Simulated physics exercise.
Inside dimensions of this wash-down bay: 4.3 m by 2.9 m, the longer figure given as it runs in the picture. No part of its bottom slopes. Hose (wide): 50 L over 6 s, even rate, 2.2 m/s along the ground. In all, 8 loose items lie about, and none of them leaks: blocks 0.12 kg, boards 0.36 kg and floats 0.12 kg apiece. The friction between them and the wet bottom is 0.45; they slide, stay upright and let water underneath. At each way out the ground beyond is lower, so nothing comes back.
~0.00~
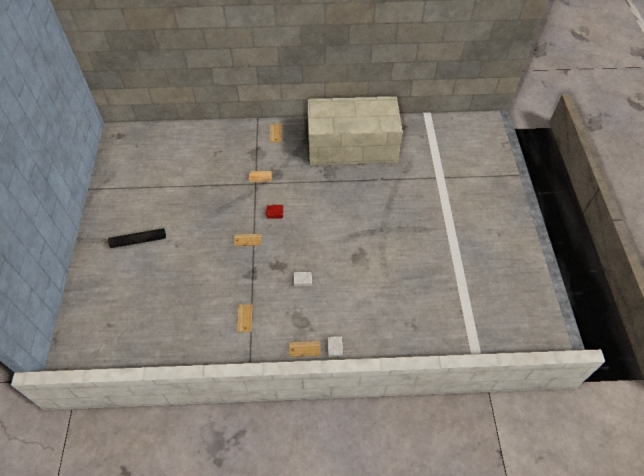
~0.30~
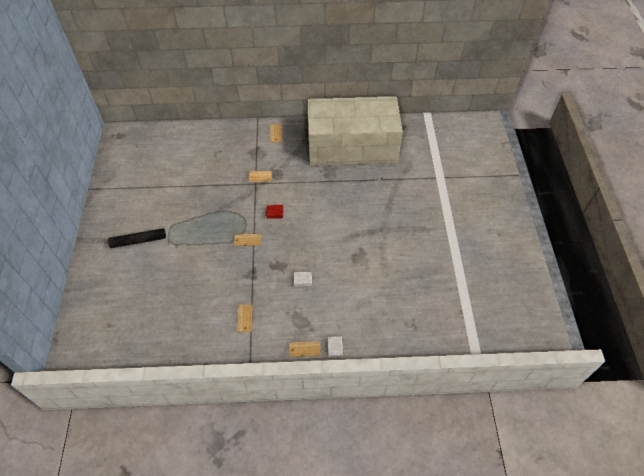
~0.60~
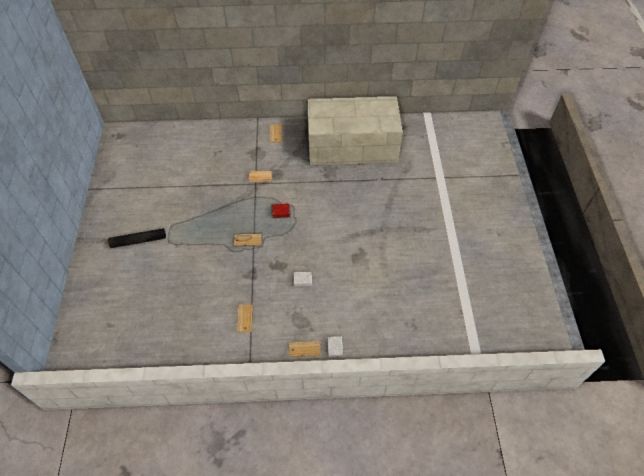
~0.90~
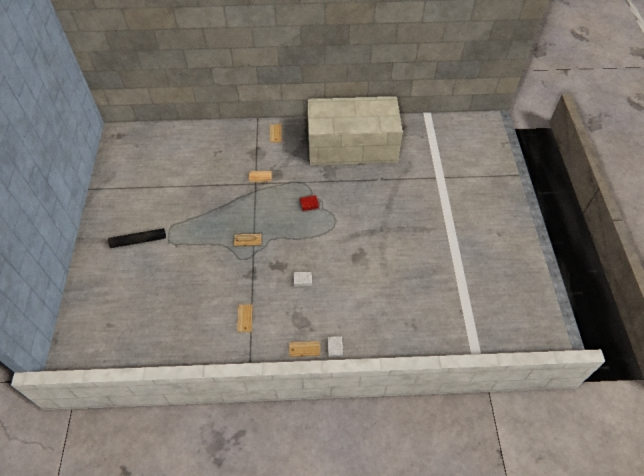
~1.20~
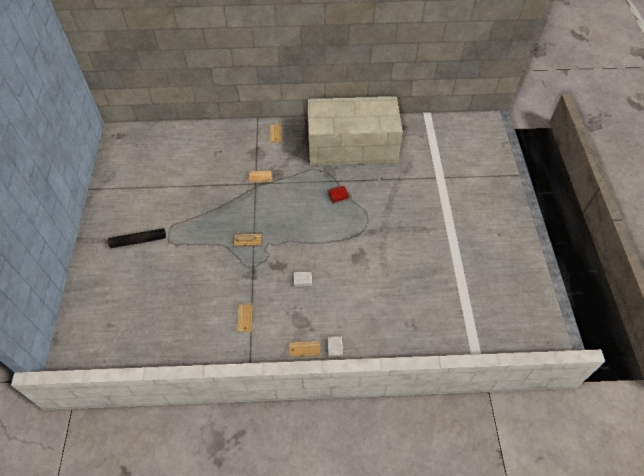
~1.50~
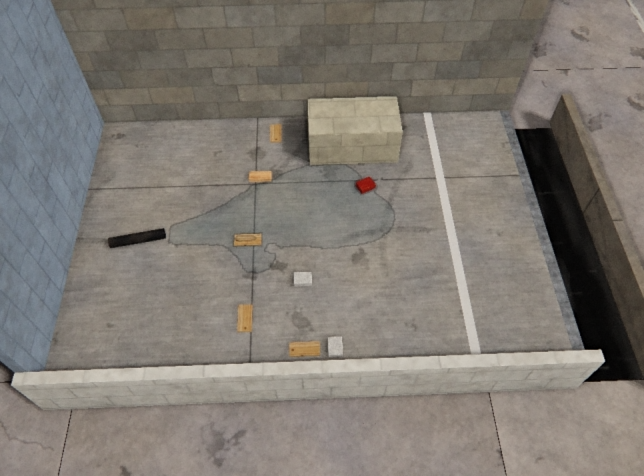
A thin sheet of clear water spreads rightward from a short black bar at the left across the flat grey floor of a walled bay, seen from above by a still camera. A red block lies near the middle, with orange boards, two pale blocks, a stone block at the back and a white stripe at right. The water reaches the red block and slides it right and slightly backward, turning it a little, while the other pieces stay put.
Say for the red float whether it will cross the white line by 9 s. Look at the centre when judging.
Watch the red float - it gets over.
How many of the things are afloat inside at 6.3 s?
By my count, 0.
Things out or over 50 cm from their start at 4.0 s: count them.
Result: 1.
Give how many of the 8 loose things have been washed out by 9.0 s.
I get 1 in all.
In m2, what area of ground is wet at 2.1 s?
That flooded area is roughly 1.5 m2.
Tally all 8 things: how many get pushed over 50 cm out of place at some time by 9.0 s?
1.
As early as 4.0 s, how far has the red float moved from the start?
Roughly 200 cm by then.
After 2.1 s the red float is near (403, 170), 1.4 m from its start, aground; 0 of 8 are over the mark; 0 afloat.
After 4.0 s the red float is near (478, 147), 2.2 m from its start, aground; 1 of 8 are over the mark; 0 afloat.
After 6.3 s the red float is near (511, 127), 2.7 m from its start, aground; 1 of 8 are over the mark; 0 afloat.
After 9.0 s the red float has gone out; 1 of 8 are over the mark; 0 afloat.
